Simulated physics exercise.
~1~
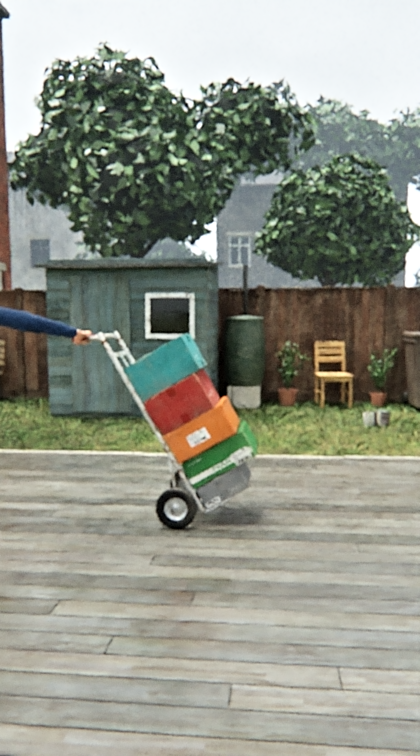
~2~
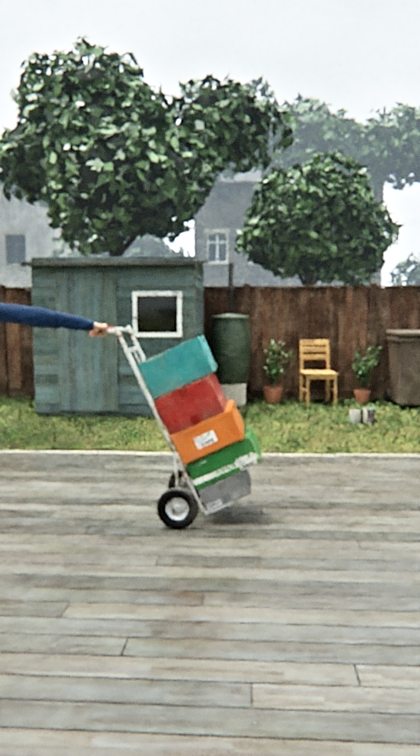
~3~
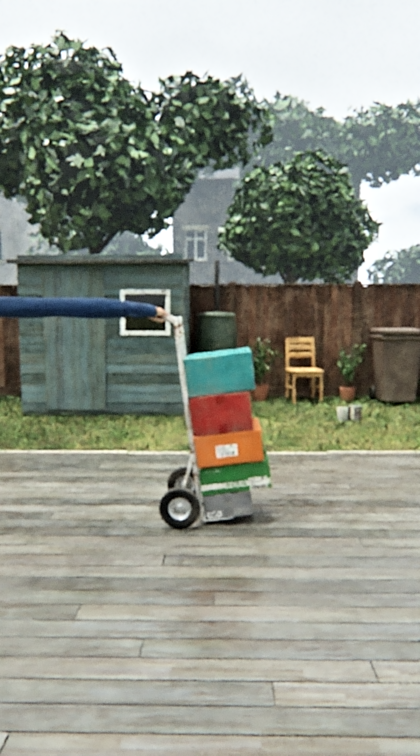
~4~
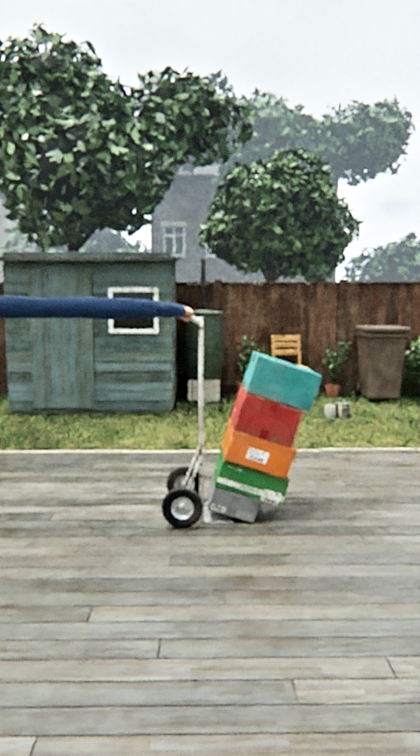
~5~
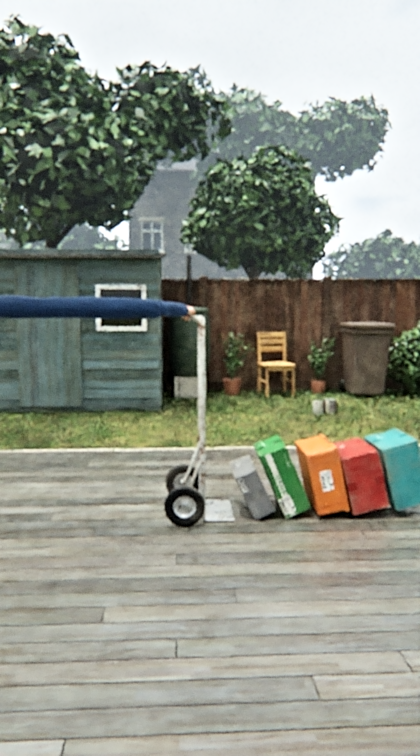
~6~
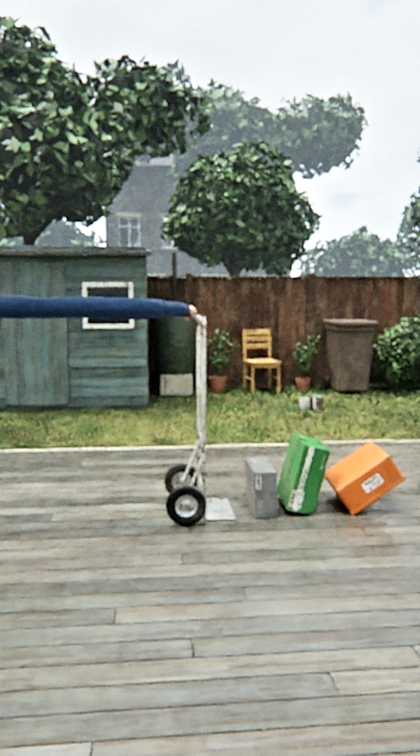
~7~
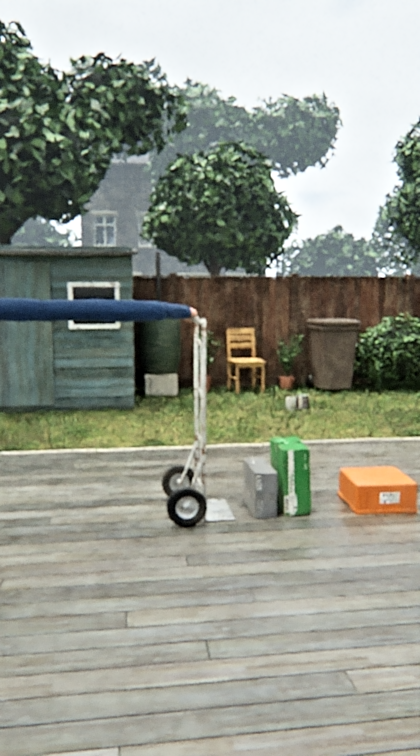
A hand truck stacked with turquoise, red, orange, green and grey boxes leans back on a wooden deck, held by a blue-sleeved arm reaching in from the left. The arm pushes the handle forward, swinging the truck upright. As it stops, the whole stack keeps tipping to the right, away from the frame. The boxes topple in a row across the boards, and the turquoise and red ones pass out of view. The orange one tumbles farther right and settles flat, while the grey and green ones end standing side by side near the upright truck.
